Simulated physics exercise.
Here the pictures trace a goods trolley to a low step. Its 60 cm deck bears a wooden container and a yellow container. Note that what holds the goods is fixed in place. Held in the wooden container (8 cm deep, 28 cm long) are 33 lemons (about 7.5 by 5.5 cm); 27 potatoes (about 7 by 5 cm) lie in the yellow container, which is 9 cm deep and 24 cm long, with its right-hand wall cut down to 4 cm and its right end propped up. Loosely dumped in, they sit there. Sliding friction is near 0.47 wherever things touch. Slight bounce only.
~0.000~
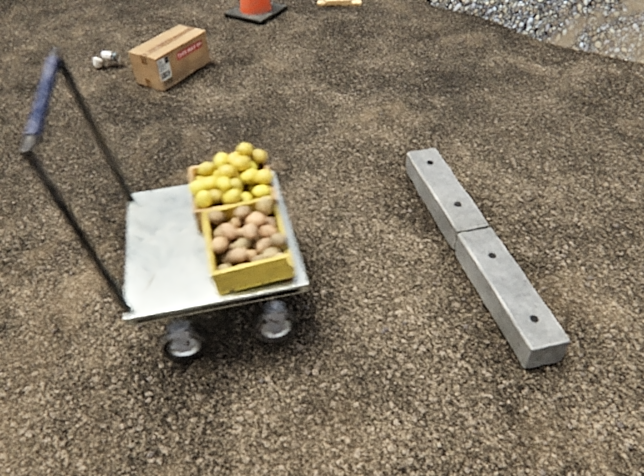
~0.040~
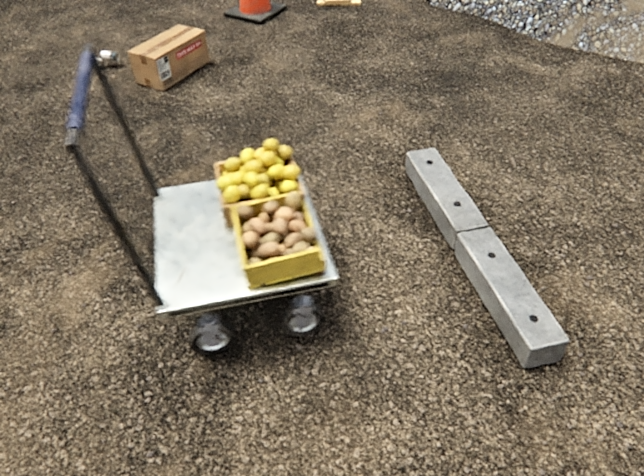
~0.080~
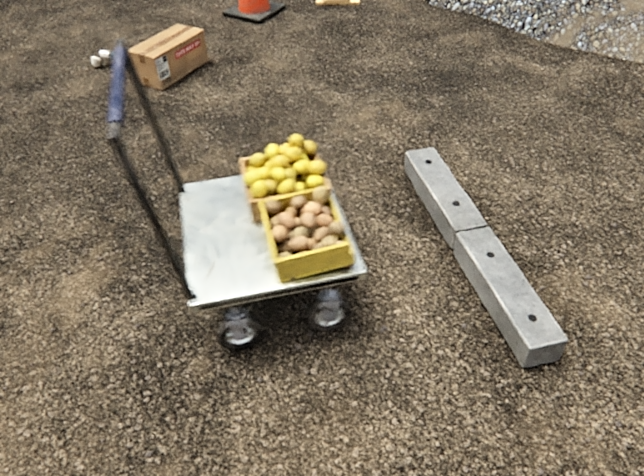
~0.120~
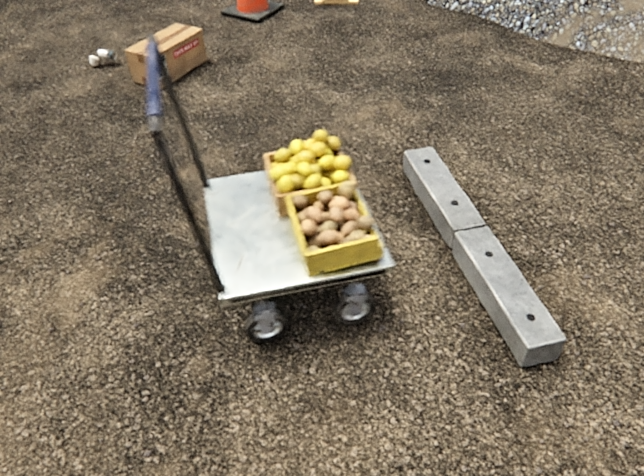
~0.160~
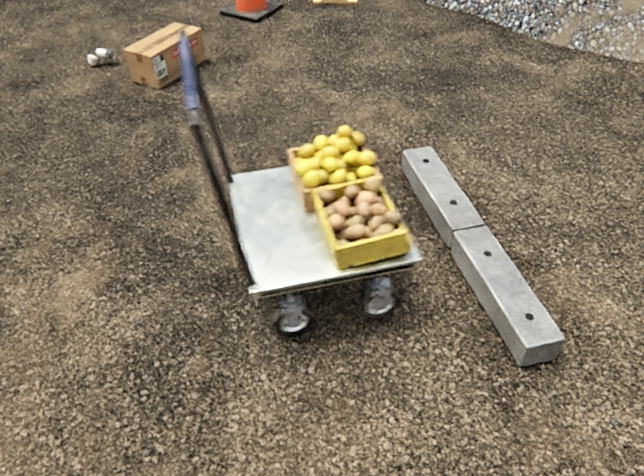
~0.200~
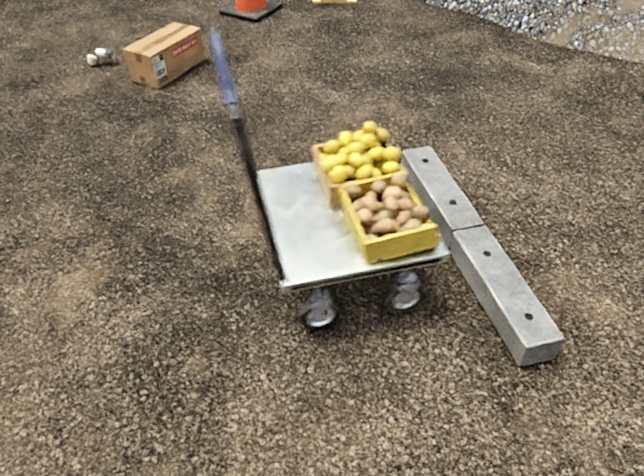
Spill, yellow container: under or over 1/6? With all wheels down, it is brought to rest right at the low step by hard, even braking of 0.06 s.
Over.
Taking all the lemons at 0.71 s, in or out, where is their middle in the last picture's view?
The middle is around (435, 161).
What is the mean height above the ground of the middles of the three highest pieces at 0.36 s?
54 cm.
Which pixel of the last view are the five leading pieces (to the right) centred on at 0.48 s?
Roughly at (533, 161).
After 0.26 s, the brake bites.
After 0.36 s, wooden container 27 in, 6 out and yellow container 24 in, 3 out.
After 0.48 s, wooden container 21 in, 12 out and yellow container 22 in, 5 out.
After 0.71 s, wooden container 21 in, 12 out and yellow container 20 in, 7 out.
Final count (at 1.21 s), wooden container 21 in, 12 out and yellow container 20 in, 7 out. Asked share, 7 of 27, 26 per cent.
